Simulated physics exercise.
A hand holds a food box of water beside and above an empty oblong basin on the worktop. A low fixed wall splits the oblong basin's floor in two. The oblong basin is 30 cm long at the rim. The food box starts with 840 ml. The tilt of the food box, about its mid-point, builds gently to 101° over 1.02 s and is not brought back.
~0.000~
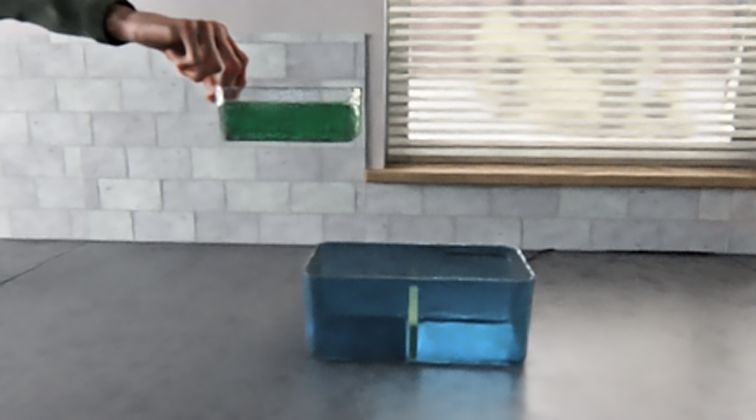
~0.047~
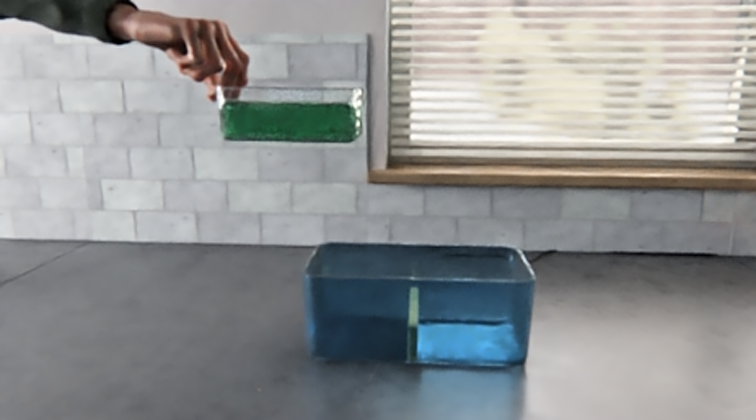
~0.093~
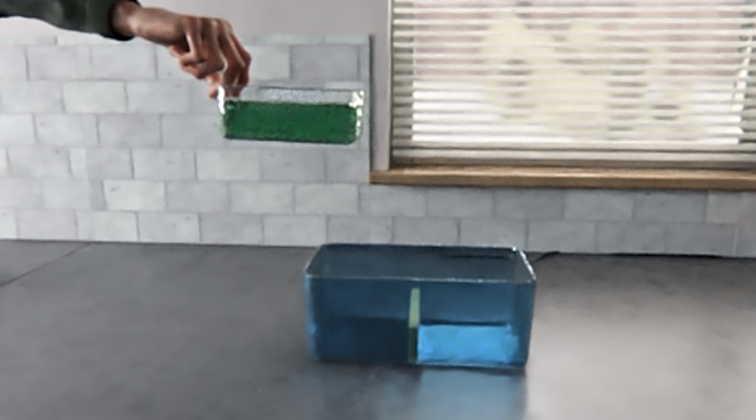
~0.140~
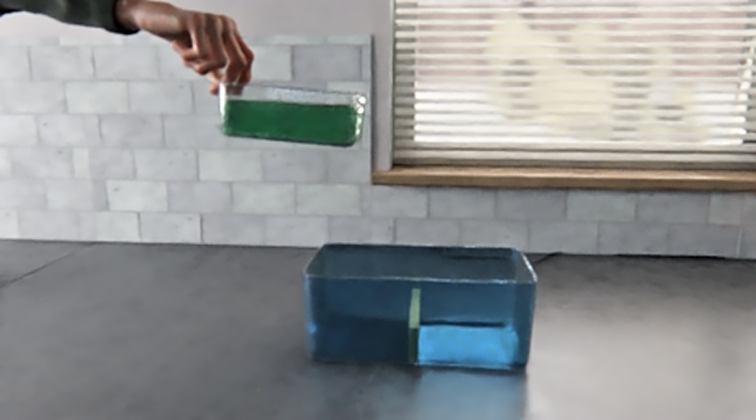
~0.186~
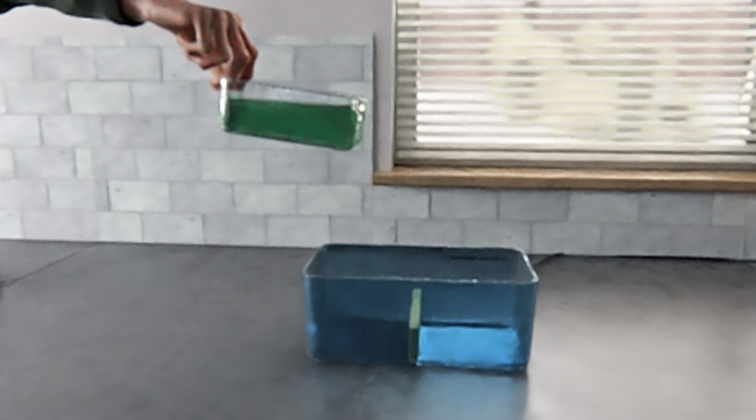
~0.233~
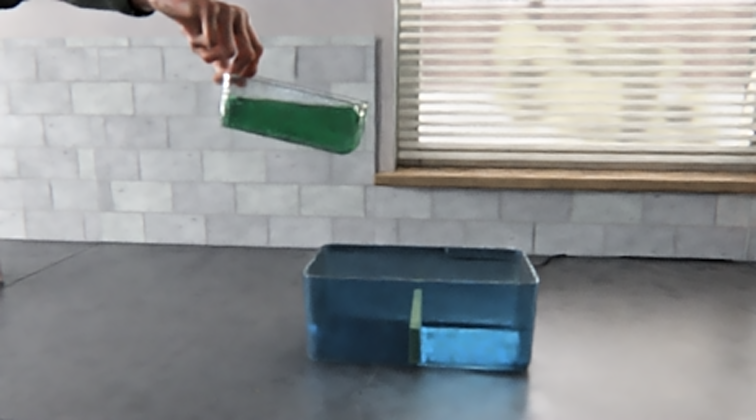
On a dark worktop by a tiled wall and a window with blinds, a hand holds a clear box of green liquid above and left of a blue divided basin, then gently tilts the box, its right end dipping slightly.
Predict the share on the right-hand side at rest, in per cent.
About 49 per cent.
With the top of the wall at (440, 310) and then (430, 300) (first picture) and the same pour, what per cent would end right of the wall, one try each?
In turn about 15 and 30 per cent.
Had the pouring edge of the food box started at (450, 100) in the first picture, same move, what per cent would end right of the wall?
In that case some 75 per cent.
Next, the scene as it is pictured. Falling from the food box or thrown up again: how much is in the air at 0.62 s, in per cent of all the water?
About 54 per cent.
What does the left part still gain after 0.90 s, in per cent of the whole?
Some 14 per cent.
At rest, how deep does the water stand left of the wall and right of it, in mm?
Left about 18 mm, right about 18 mm.
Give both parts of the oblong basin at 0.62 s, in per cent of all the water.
Left about 4, right about 8.
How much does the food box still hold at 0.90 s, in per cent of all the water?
About 8 per cent.
After 0.62 s the tilt is 67° and 35 per cent is still to pour, 4 is left of the wall and 8 right of it.
After 0.90 s the tilt is 98° and 8 per cent is still to pour, 28 is left of the wall and 49 right of it.
After 1.20 s the tilt is 101° and 1 per cent is still to pour, 40 is left of the wall and 49 right of it.
After 1.52 s the tilt is 101° and 0 per cent is still to pour, 42 is left of the wall and 49 right of it.
In the end 42 per cent lies left of the wall, 49 right of it and 9 outside.
